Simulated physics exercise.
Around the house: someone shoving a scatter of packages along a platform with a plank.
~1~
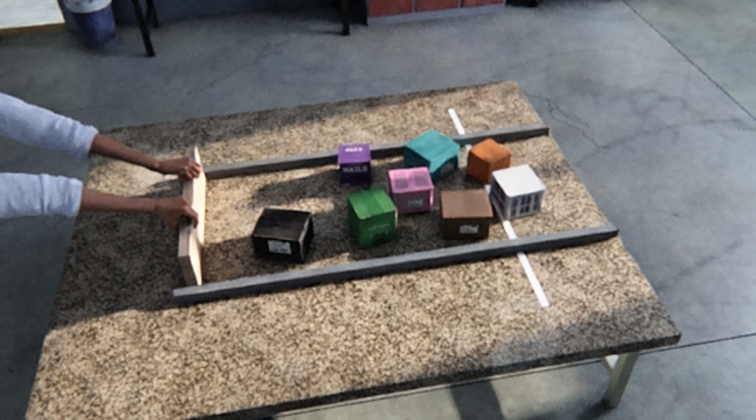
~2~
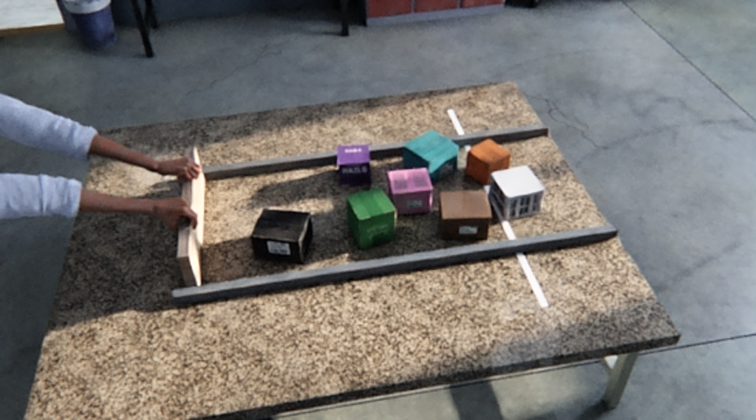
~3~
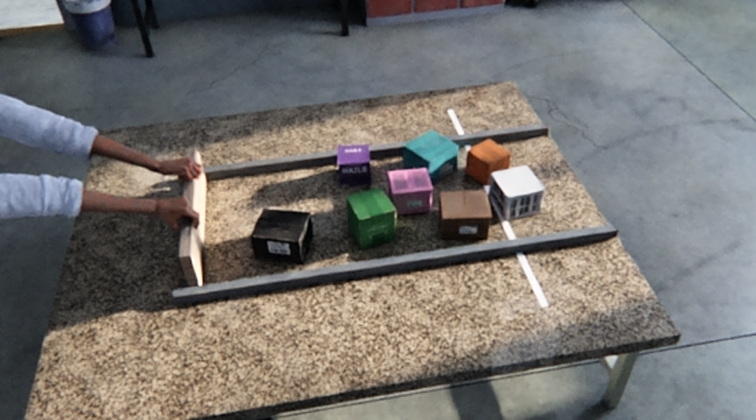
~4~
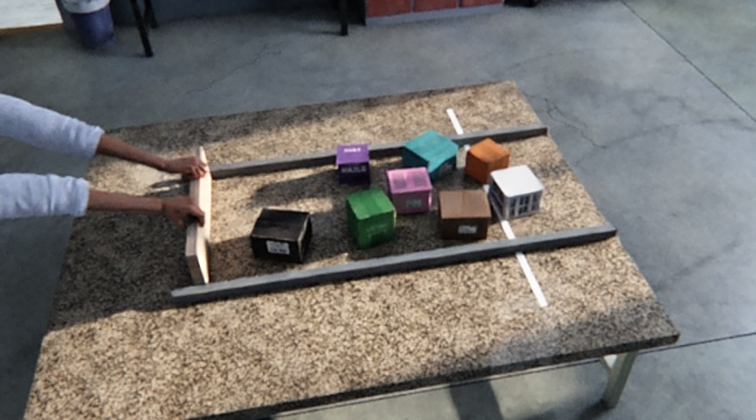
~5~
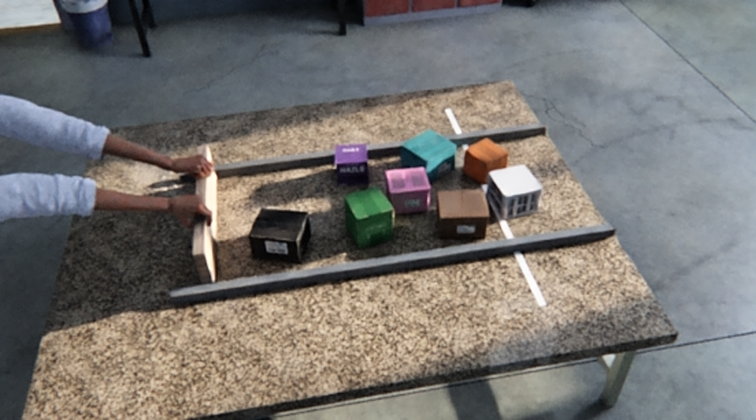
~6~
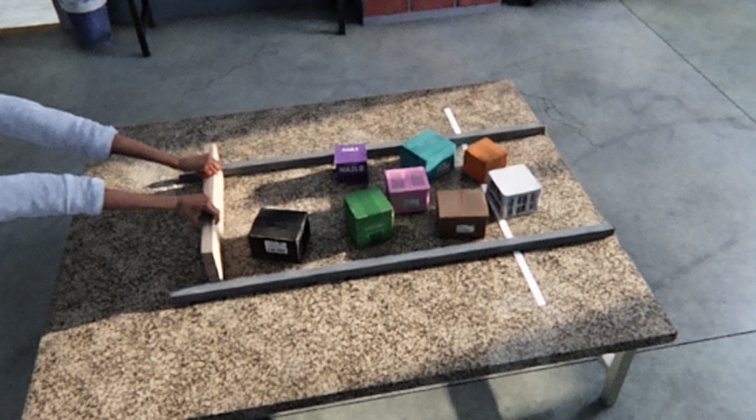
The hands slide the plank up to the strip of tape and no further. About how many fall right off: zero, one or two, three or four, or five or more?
As it turns out, the number that fall off is one or two.
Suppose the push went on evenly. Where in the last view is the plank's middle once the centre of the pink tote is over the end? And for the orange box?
For the pink tote at (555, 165), for the orange box at (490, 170).
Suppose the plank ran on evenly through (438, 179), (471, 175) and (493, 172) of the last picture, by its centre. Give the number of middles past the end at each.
It would be 1, 1 and 3.
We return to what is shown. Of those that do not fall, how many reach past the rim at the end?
1 of them.
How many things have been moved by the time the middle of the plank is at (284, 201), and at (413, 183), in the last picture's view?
The counts are 1 and 8.
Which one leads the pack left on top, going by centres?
That is the orange box.
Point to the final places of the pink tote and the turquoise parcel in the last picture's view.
About (538, 166), and the other about (525, 140).
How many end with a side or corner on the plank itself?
That makes 2.
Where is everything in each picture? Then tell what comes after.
In the first picture, white crate (517, 192); orange box (489, 162); brown tote (465, 215); plank (193, 214); tape (490, 191).
In the second picture, orange box (488, 163); plank (192, 215).
In the third picture, brown tote (464, 216); green box (371, 218).
In the fourth picture, white crate (515, 193); purple box (354, 165).
In the fifth picture, orange box (486, 162); pink tote (408, 192).
In the sixth picture, white crate (513, 192); orange box (485, 161); brown tote (461, 215); plank (213, 211); tape (486, 190).
Soon after, none off yet; white crate at rest near (513, 192); orange box at rest near (485, 161); brown tote at rest near (461, 215).
Then, none off yet; white crate moved a little near (523, 189); orange box at rest near (485, 161); brown tote moved about its own width near (488, 208).
Further on, none off yet; white crate moved well along near (586, 179); orange box moved about its own width near (517, 160); brown tote moved well along near (554, 199).
By the end, the number that fall off is one or two; fallen, brown tote and white crate.
